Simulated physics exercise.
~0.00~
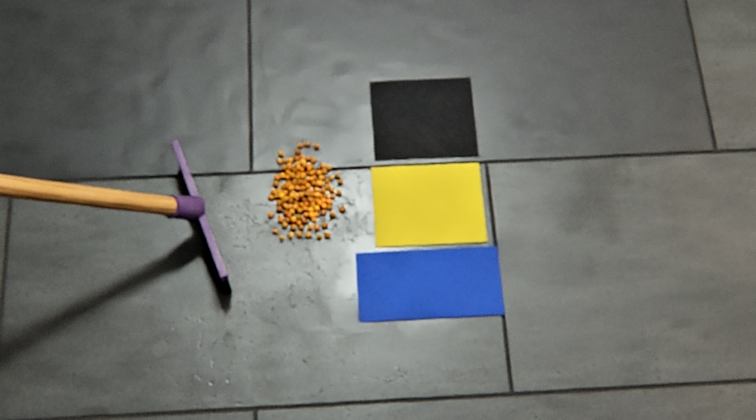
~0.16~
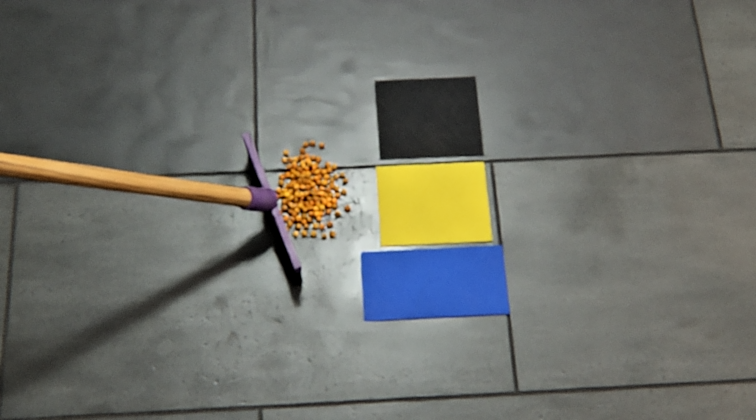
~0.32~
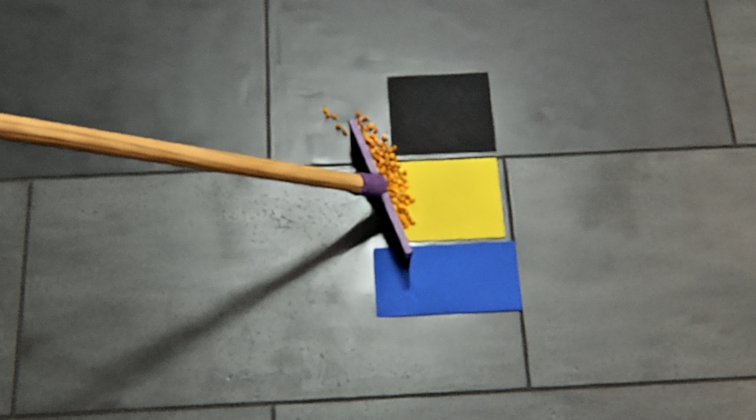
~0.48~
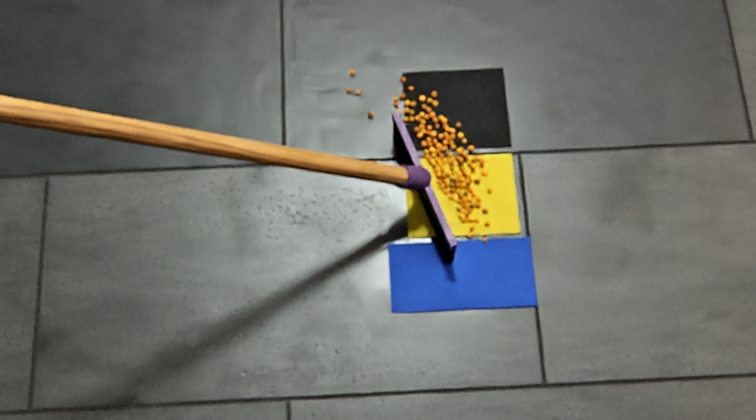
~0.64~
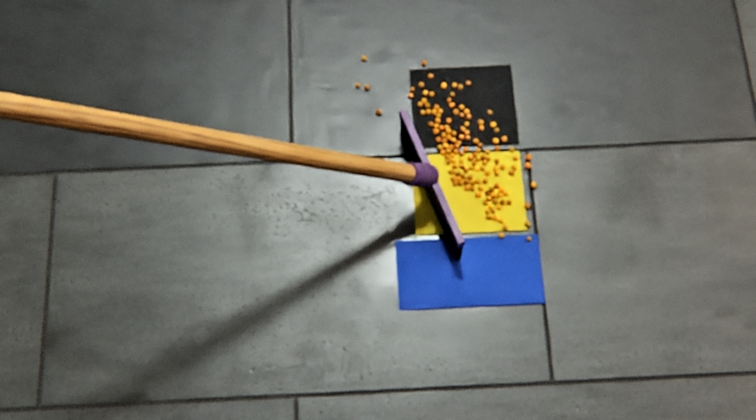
On a grey tiled floor, a pile of small orange corn kernels lies between a purple squeegee with a wooden handle and three flat mats, black, yellow and blue, stacked from top to bottom. The slanted blade slides right, reaches the pile and pushes it toward the mats. The kernels bunch along the blade as they move onto the yellow mat, while a few slip past its upper end. They then spread up and to the right, and the squeegee comes to a stop. The kernels end scattered mainly over the yellow and black mats, with some on bare tile and the blue mat clear.
